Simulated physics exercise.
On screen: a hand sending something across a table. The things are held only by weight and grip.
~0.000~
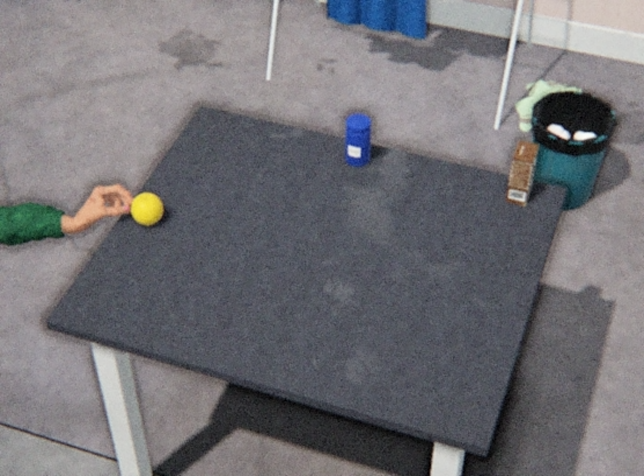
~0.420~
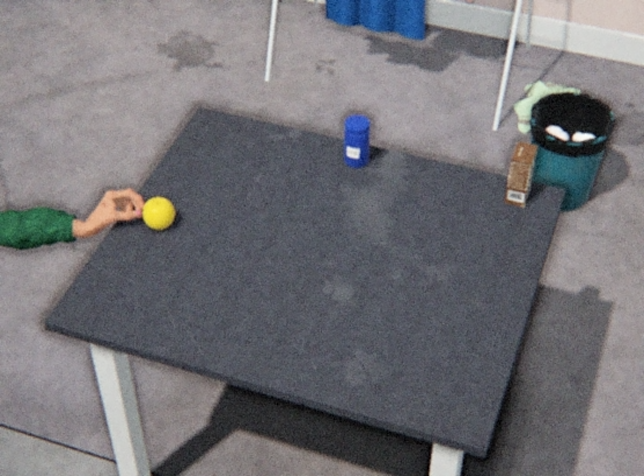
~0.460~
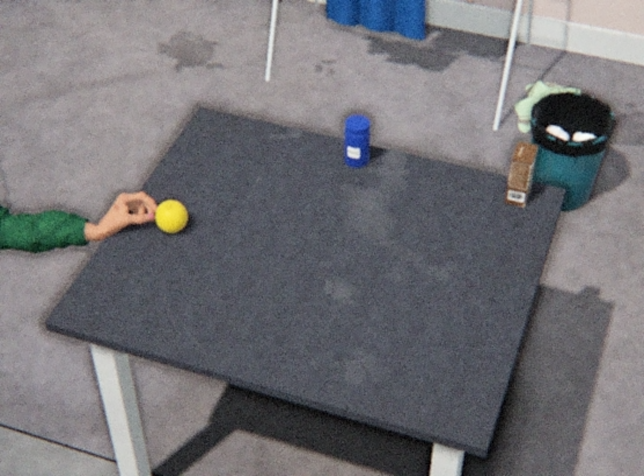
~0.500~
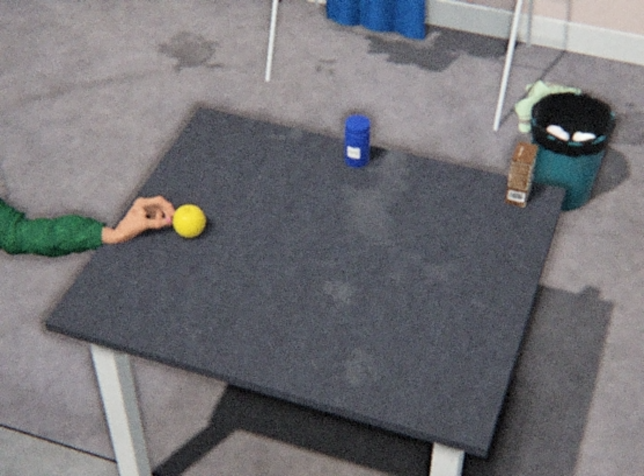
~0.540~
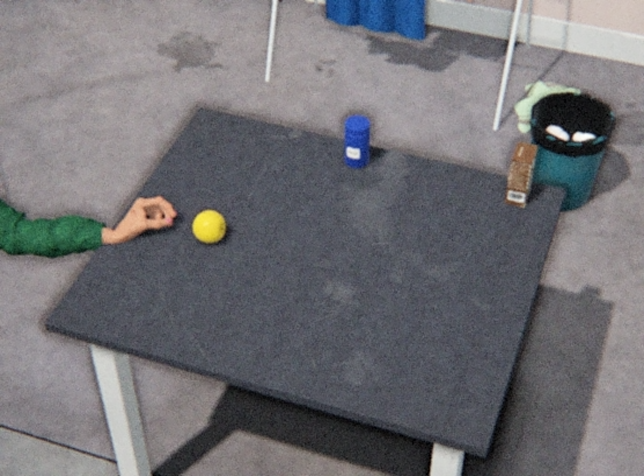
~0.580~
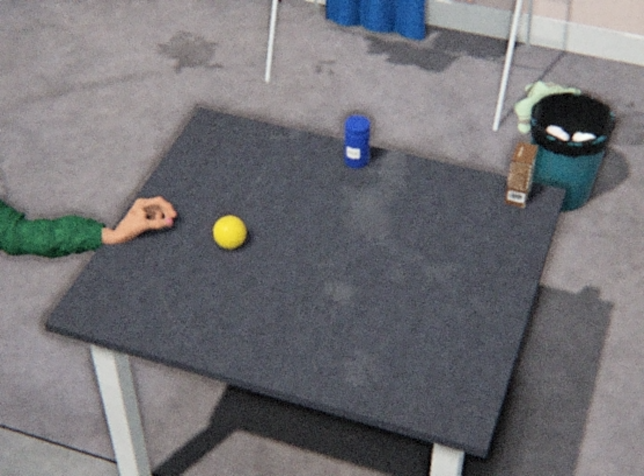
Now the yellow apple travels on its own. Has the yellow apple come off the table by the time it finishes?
Yes, leaves the surface.
After 0.98 s, yellow apple shifted well along near (430, 283).
After 1.48 s, yellow apple now off the table.
In the end (1.9 s), off the table, yellow apple.
